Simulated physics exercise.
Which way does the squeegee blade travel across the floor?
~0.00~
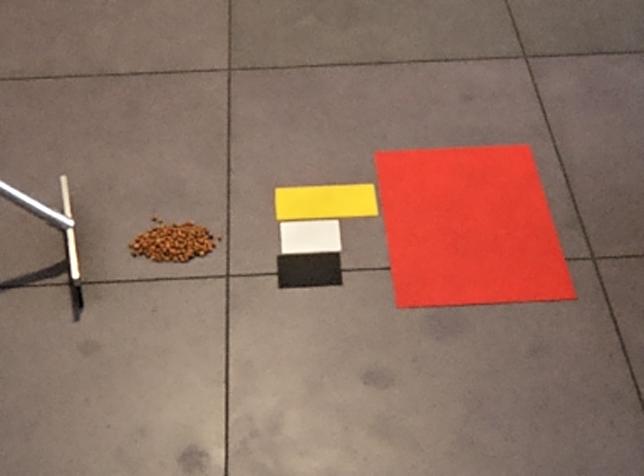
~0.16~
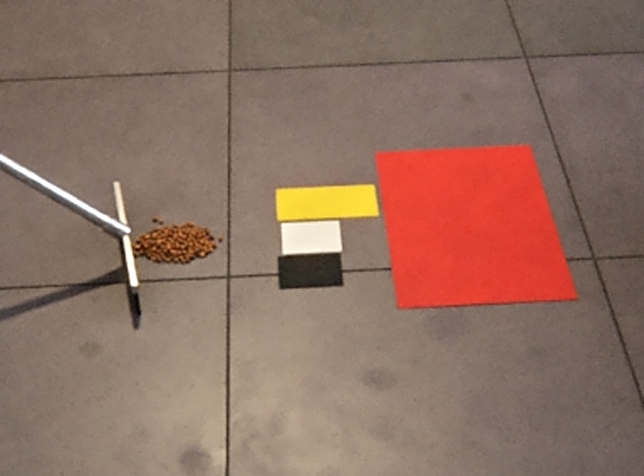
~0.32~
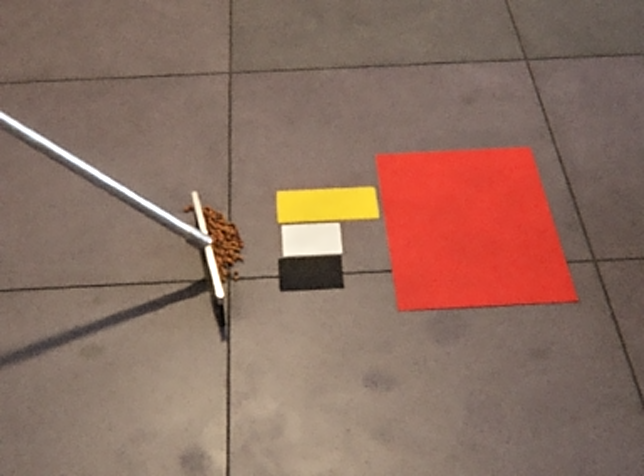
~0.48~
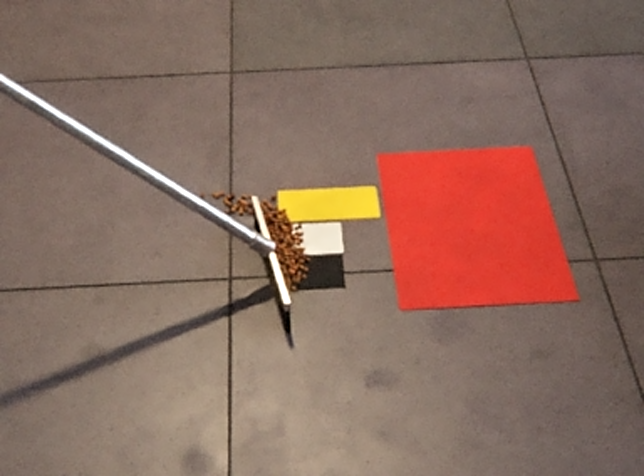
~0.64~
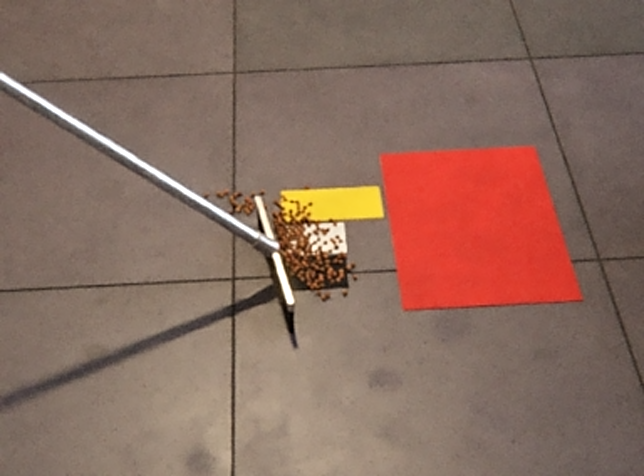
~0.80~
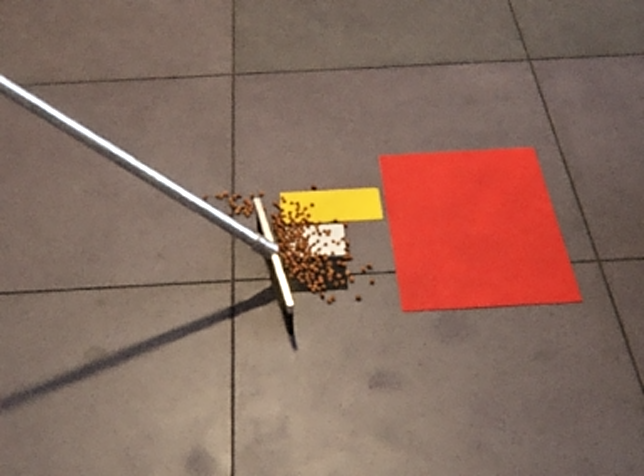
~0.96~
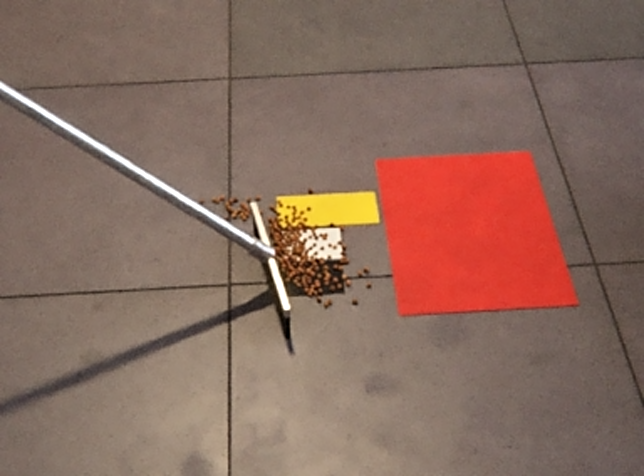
The blade travels to the right, pushing the brown balls toward the coloured mats before it stops.
